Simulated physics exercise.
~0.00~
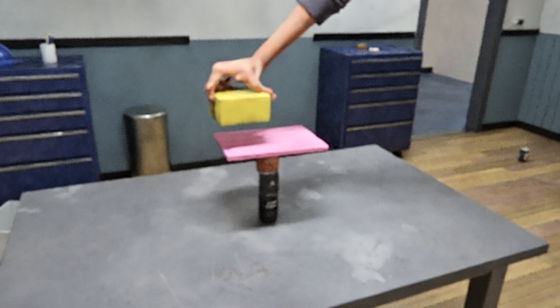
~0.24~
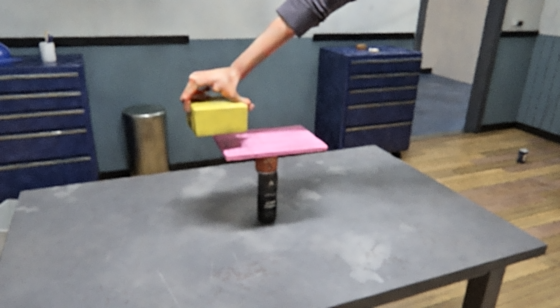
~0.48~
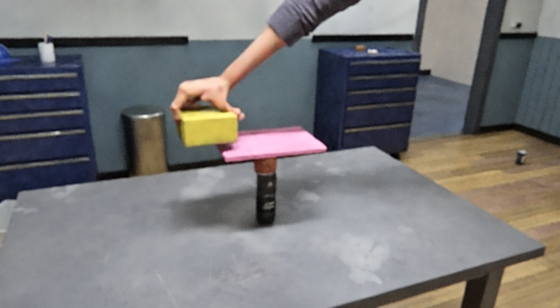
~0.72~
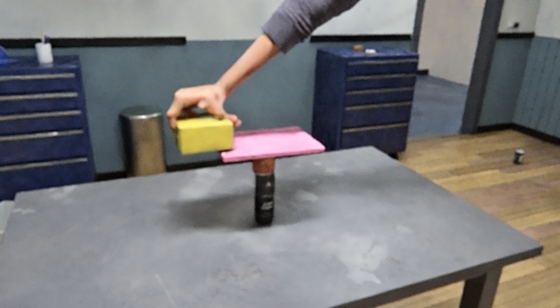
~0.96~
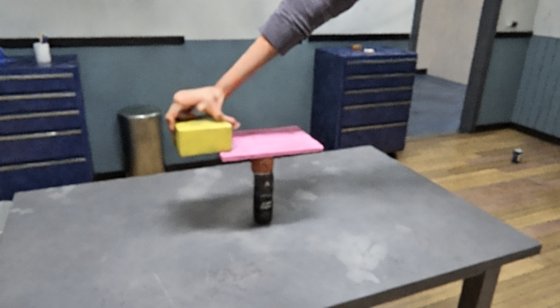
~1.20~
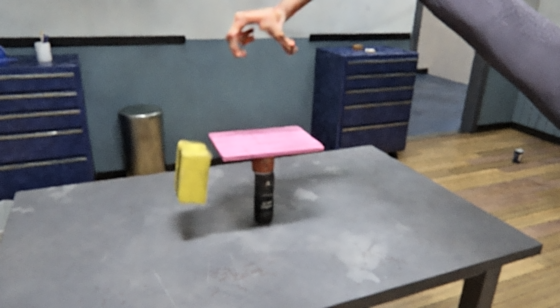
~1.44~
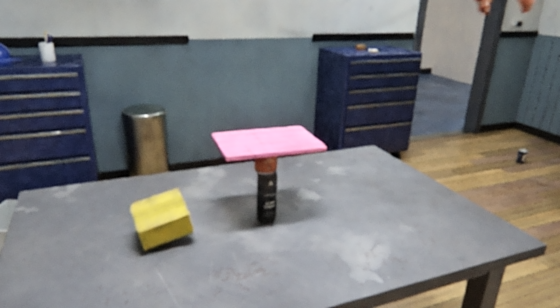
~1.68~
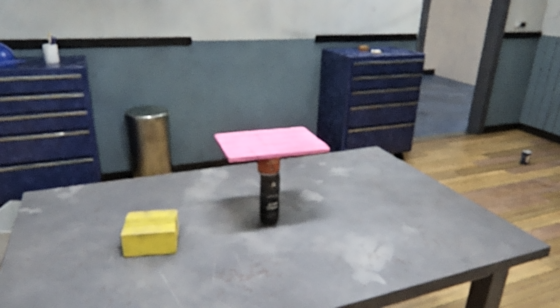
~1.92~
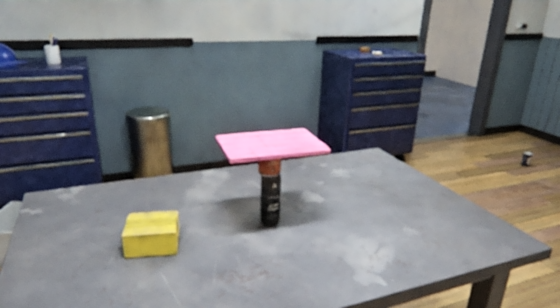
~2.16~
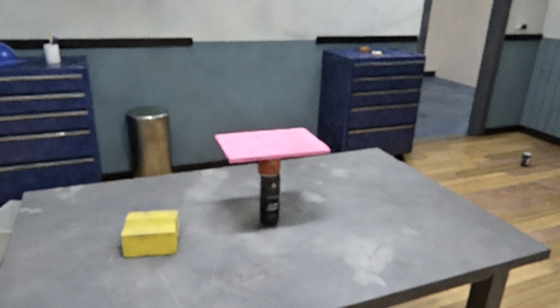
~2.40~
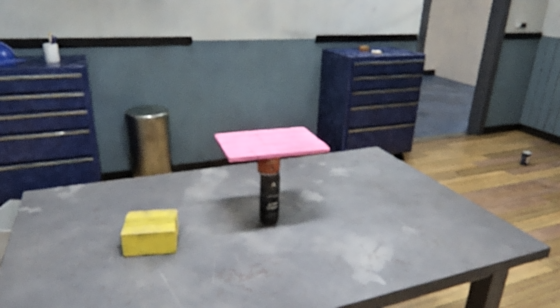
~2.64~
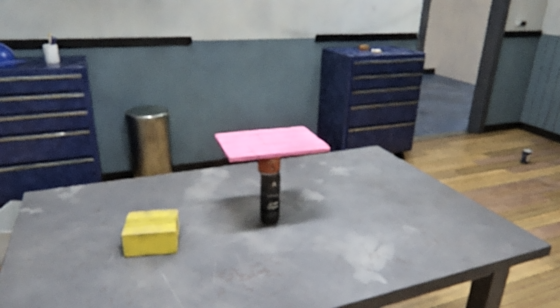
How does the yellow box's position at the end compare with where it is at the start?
At the start the yellow box is held in the hand above the pink board, and by the end it lies on the grey table, lower down and to the left of the standing stack.
